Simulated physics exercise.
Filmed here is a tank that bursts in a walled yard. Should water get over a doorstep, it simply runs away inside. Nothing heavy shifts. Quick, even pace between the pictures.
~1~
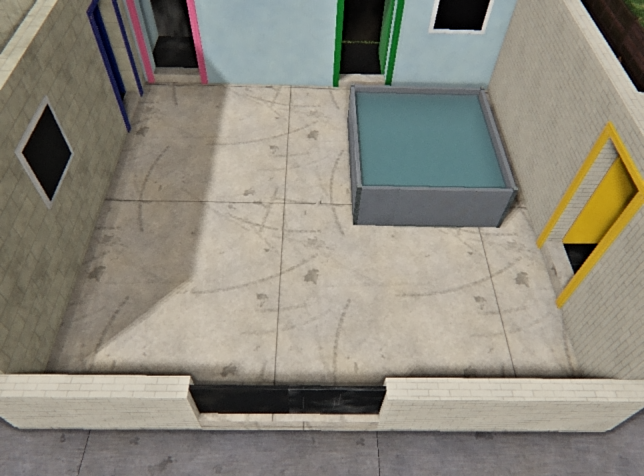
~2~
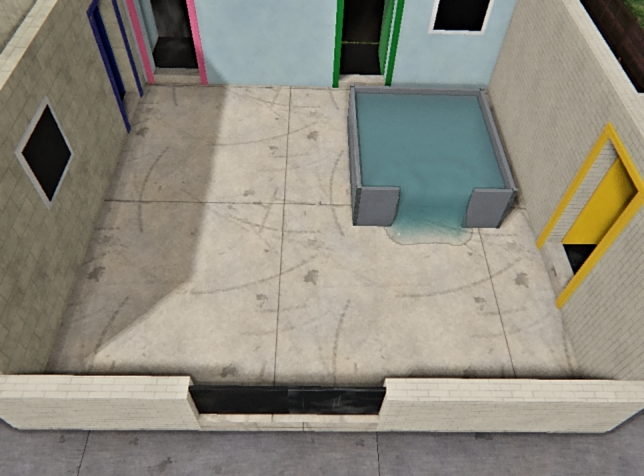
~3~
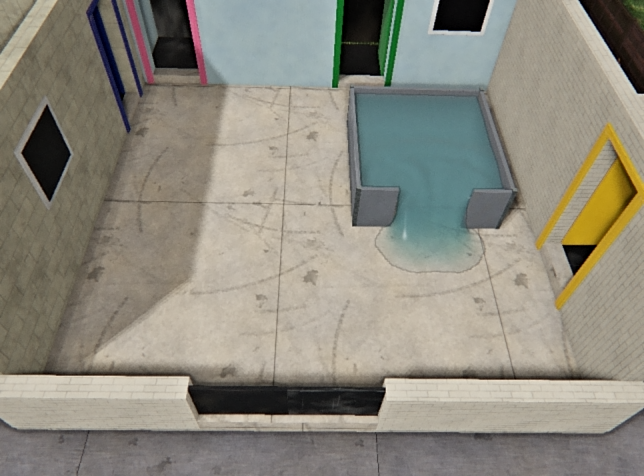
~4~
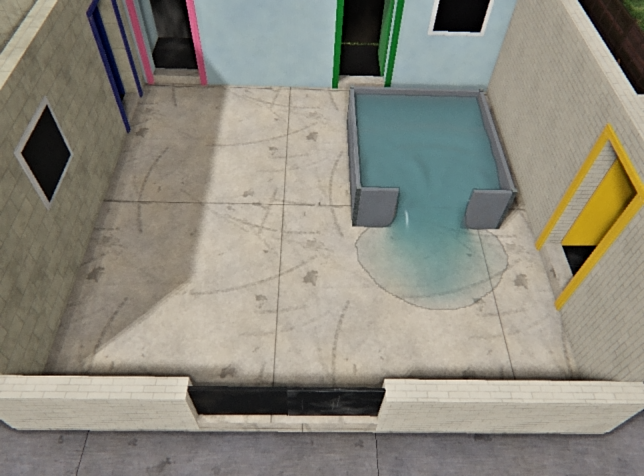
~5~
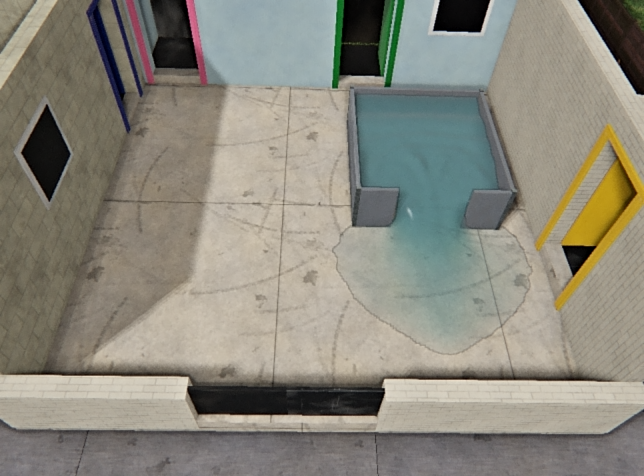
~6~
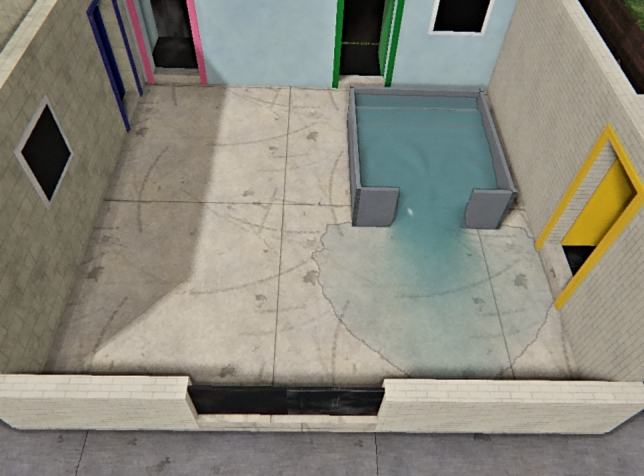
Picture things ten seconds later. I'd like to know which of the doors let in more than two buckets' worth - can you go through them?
In the end the blue door will be at or under the cap; the pink door will be at or under the cap; the yellow door will be at or under the cap; the green door will be at or under the cap.
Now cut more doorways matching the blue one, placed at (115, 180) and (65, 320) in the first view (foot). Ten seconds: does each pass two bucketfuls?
Falls short, then goes past it.
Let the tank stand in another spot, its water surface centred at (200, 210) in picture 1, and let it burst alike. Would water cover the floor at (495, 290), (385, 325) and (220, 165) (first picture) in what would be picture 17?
Hit, hit, spared.
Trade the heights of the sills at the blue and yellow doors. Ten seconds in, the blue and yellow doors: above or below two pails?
Result, one by one - blue: Short of the limit; yellow: Beyond the limit.
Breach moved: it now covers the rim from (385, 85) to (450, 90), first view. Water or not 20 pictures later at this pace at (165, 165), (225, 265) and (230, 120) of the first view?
Taken in turn they're swamped, unwetted and swamped.
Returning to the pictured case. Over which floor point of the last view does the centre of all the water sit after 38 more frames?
The water's middle lies around (343, 242).
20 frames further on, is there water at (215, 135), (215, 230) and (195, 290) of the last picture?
Result, in that order: Not wetted / not wetted / wetted.
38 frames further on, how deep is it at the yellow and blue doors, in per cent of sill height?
Roughly 60 % and 40 %, respectively.
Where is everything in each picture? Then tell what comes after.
Still water in the open tank at (426, 137), in the first frame.
The front is at (467, 235), out from the gap at (429, 214), in the second frame.
The front is at (465, 265), out from the gap at (428, 215), in the third frame.
The front is at (430, 304), out from the gap at (428, 216), in the fourth frame.
Water pours out at (428, 216) and has run to (450, 349), in the fifth frame.
The front is at a hidden place, out from the gap at (428, 215), in the sixth frame.
A moment on, water covers 25 % of the floor; the blue door not reached, the pink door not reached, the yellow door wet at the sill, nothing in, the green door not reached.
Next, water covers 30 % of the floor; the blue door not reached, the pink door not reached, the yellow door wet at the sill, nothing in, the green door not reached.
Then, water covers 40 % of the floor; the blue door not reached, the pink door not reached, the yellow door wet at the sill, nothing in, the green door not reached.
Later, water covers 70 % of the floor; the blue door wet at the sill, nothing in, the pink door wet at the sill, nothing in, the yellow door wet at the sill, nothing in, the green door not reached.
In the end, water covers 95 % of the floor; the blue door under two buckets in, the pink door wet at the sill, nothing in, the yellow door wet at the sill, nothing in, the green door under two buckets in.
